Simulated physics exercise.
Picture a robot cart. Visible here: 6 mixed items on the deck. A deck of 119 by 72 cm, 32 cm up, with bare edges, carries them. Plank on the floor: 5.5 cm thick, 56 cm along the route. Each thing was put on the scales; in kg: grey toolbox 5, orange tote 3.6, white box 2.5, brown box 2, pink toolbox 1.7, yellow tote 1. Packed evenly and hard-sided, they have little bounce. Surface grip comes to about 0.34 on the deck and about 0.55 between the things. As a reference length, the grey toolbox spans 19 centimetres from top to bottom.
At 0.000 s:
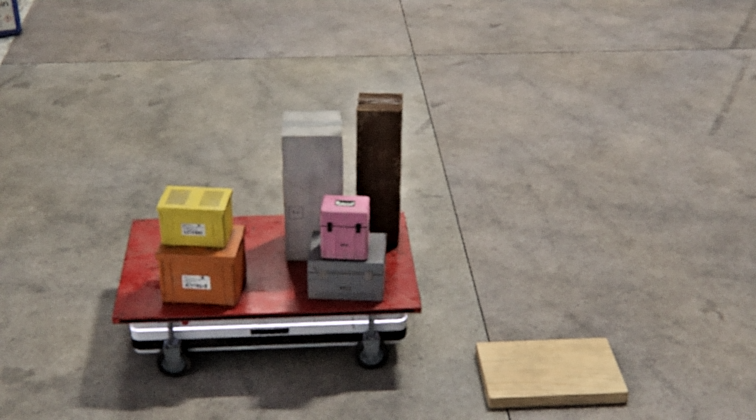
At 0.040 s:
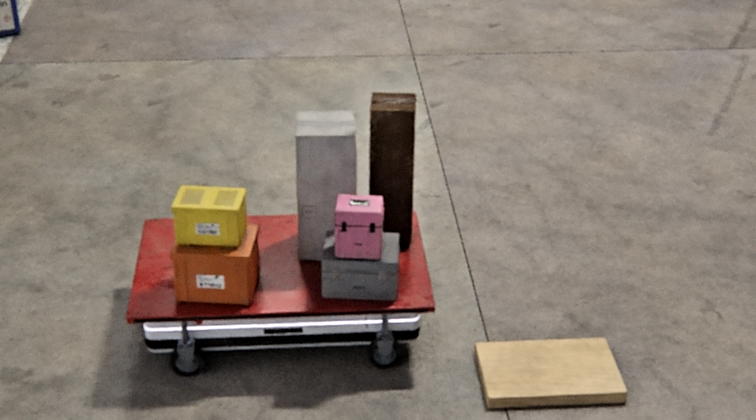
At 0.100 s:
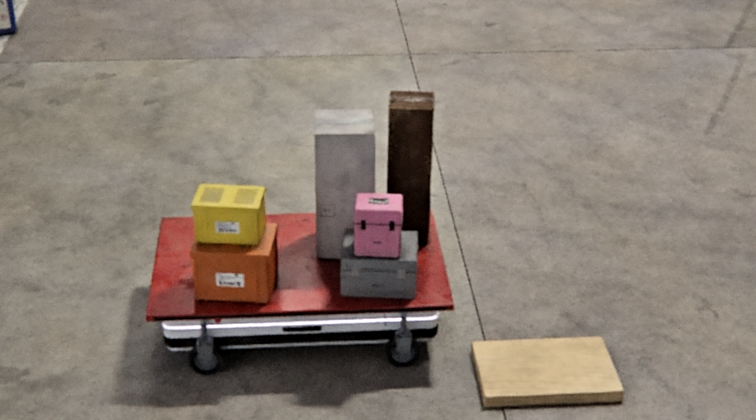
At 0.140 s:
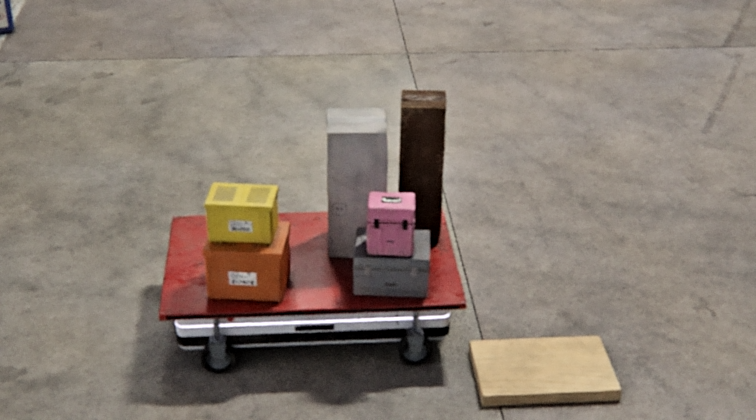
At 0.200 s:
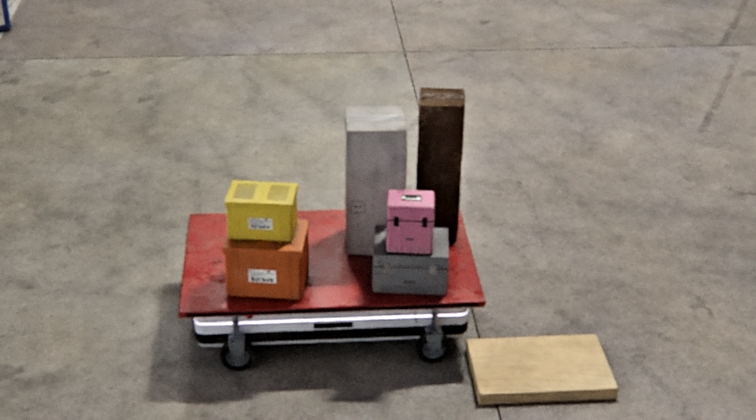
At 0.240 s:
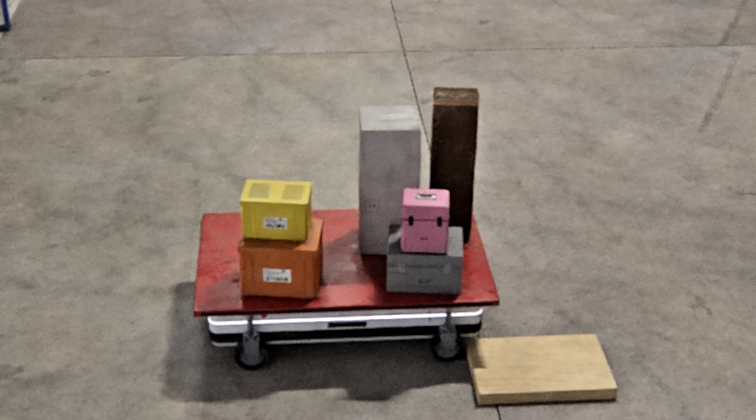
A red-topped cart carrying six stacked and standing items rolls right toward a floor plank.
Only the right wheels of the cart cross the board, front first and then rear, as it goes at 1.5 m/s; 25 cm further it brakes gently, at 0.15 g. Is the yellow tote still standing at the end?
No, my guess is it goes down.
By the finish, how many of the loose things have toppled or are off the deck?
I make it 2.
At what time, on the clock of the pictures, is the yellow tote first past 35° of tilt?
Time: Roughly 1.2 s.
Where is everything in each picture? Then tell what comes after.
Cart has run 0 cm; yellow tote (197, 217); grey toolbox (348, 266), in the first picture.
Cart has run 6 cm; white box (327, 186); brown box (392, 170), in the second picture.
Cart has run 15 cm; pink toolbox (379, 225); grey toolbox (380, 263), in the third picture.
Cart has run 21 cm; orange tote (249, 261); white box (357, 183), in the fourth picture.
Cart has run 30 cm; brown box (439, 166); pink toolbox (411, 222), in the fifth picture.
Cart has run 36 cm; yellow tote (277, 211); grey toolbox (425, 259), in the sixth picture.
After 0.74 s, cart has run 111 cm; yellow tote slid 7 cm near (451, 199); brown box leaning 21°; white box leaning 17°.
After 1.24 s, cart has run 186 cm; brown box now off the deck; yellow tote leaning 37° near (648, 174); pink toolbox slid 17 cm.
At rest (2.8 s), off the deck and tipped over, brown box; tipped over on the deck, yellow tote; not toppled but over 10 cm from the start, pink toolbox; the other 3 in place, give or take 10 cm.
